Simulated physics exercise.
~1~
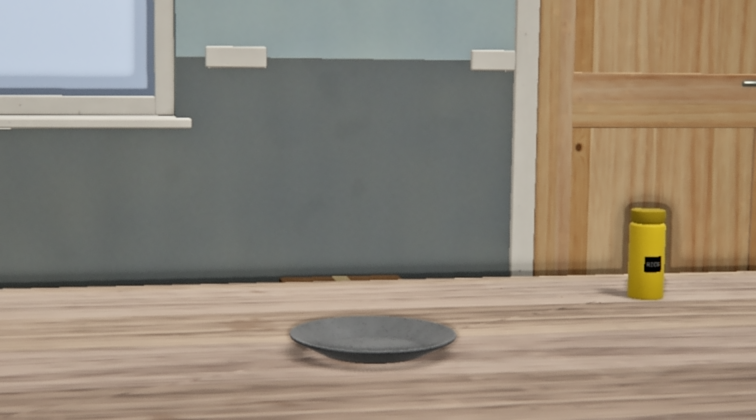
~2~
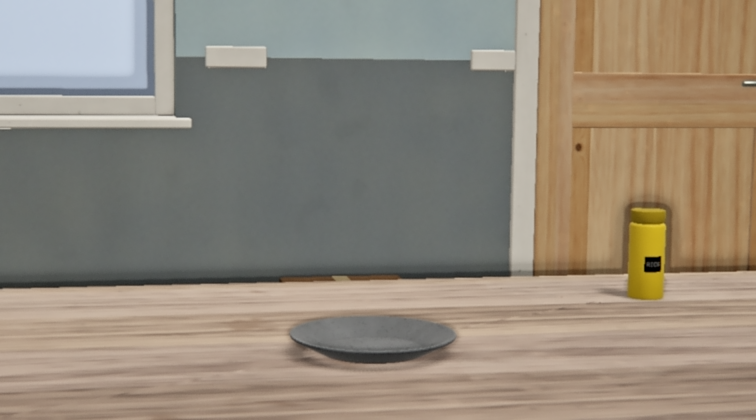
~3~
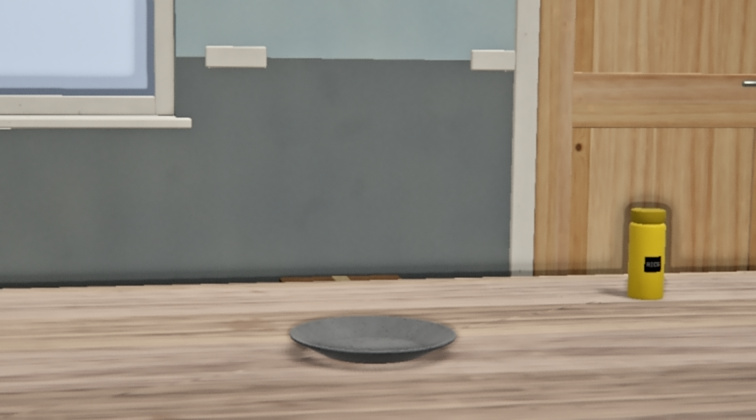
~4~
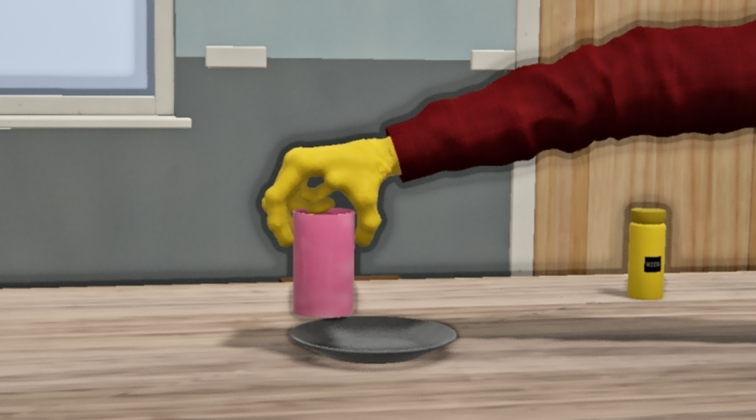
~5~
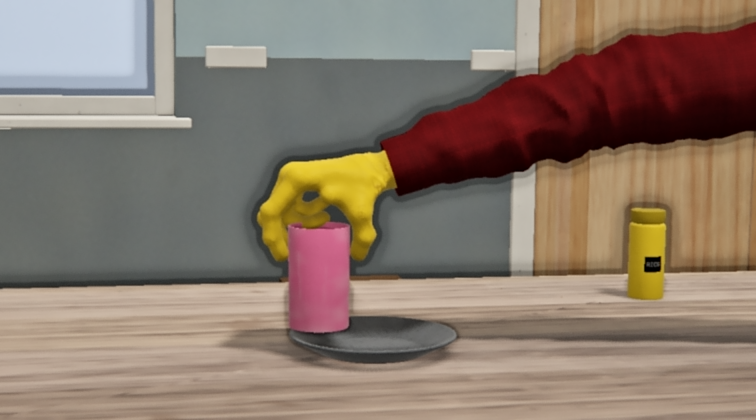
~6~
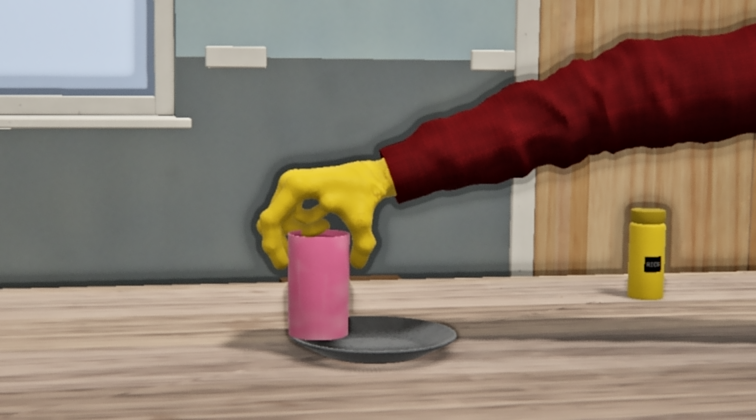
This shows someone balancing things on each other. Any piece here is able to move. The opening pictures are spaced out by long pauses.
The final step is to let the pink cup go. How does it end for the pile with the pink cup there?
Most likely the pile survives.
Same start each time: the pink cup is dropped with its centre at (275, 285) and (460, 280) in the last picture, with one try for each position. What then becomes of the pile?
Attempt one, the pile falls over; attempt two, it falls over.
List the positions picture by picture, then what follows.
In the first picture, the last thing is not in view yet; grey plate (373, 343).
In the second picture, the last thing is not in view yet; grey plate (373, 343).
In the third picture, the last thing is not in view yet; grey plate (373, 343).
In the fourth picture, still above its spot; pink cup (323, 262); grey plate (373, 343).
In the fifth picture, still above its spot; pink cup (319, 276); grey plate (373, 343).
In the sixth picture, in place under the hand; pink cup (319, 284); grey plate (373, 343).
Then, 0.50 s after the last picture, nothing has stirred.
Then, 1.30 s after the last picture, pink cup resting near (319, 285).
At rest, all 3 in place. Seen from the same camera at the end, pink cup near (319, 285). The pile stays up.
